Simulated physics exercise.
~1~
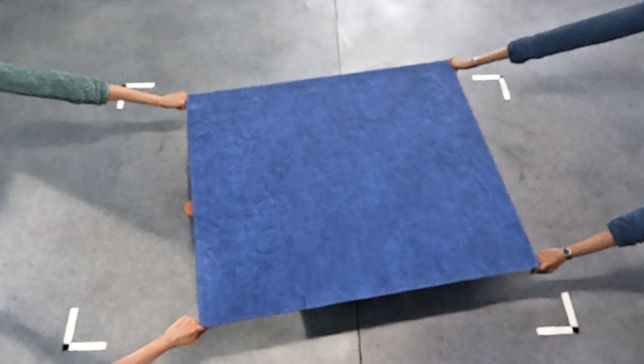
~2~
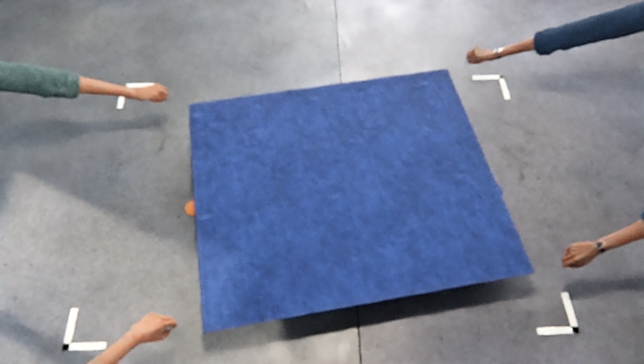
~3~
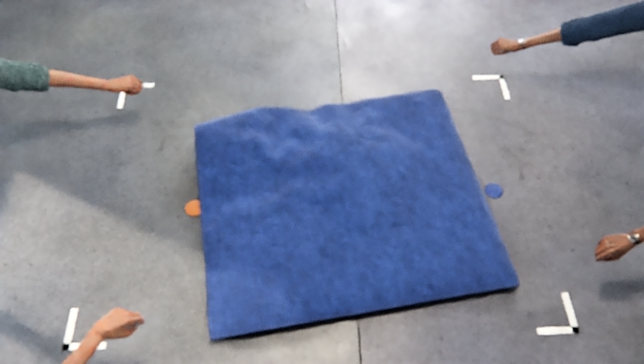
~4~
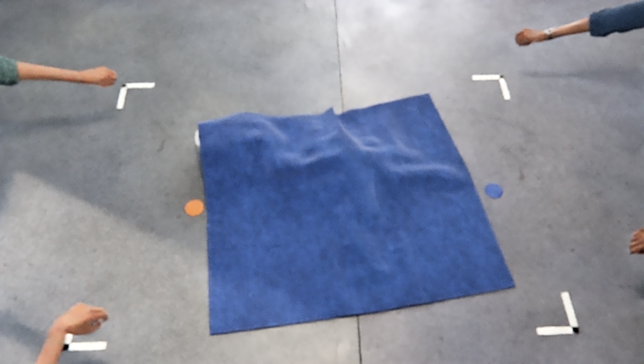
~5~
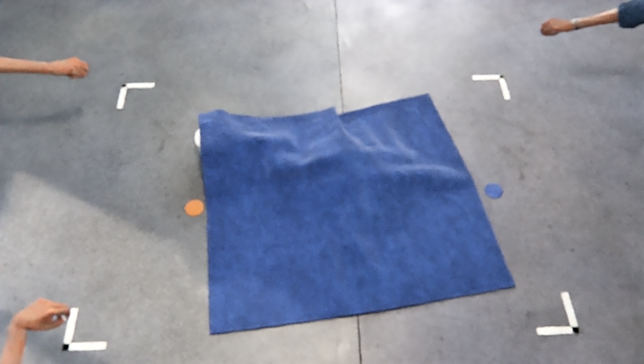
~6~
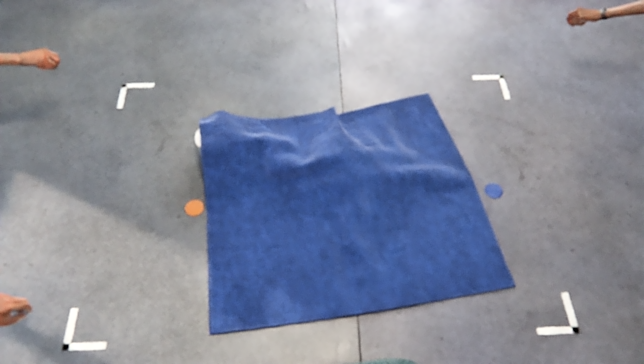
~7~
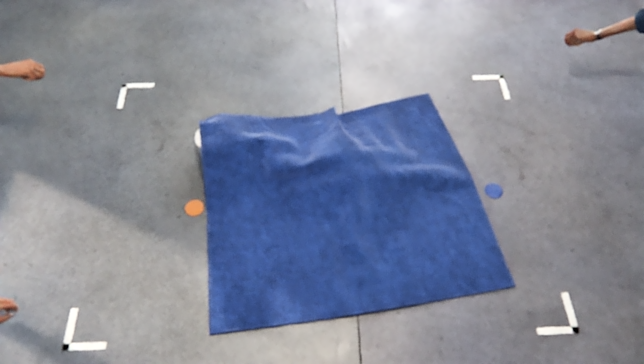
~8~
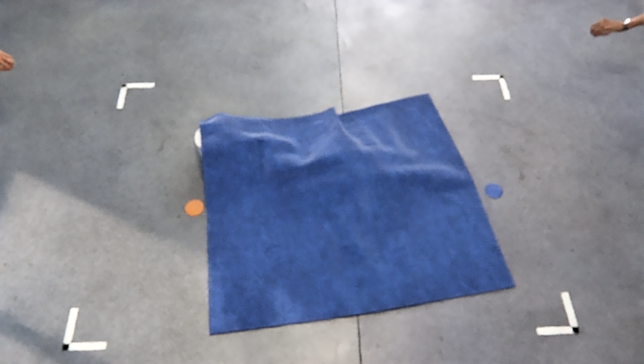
A grey concrete workshop floor with white corner marks is seen from high above, where four hands hold a large blue cloth stretched flat by its corners. A small orange disc peeks out at the cloth's left edge. The hands let go and the sheet drops, its upper part rumpling into raised folds while the lower part settles flat. As it lands, a blue disc shows beyond the right edge, and a bit of something white appears at the upper left. The hands draw back towards the sides, and the cloth lies still, with both discs uncovered.
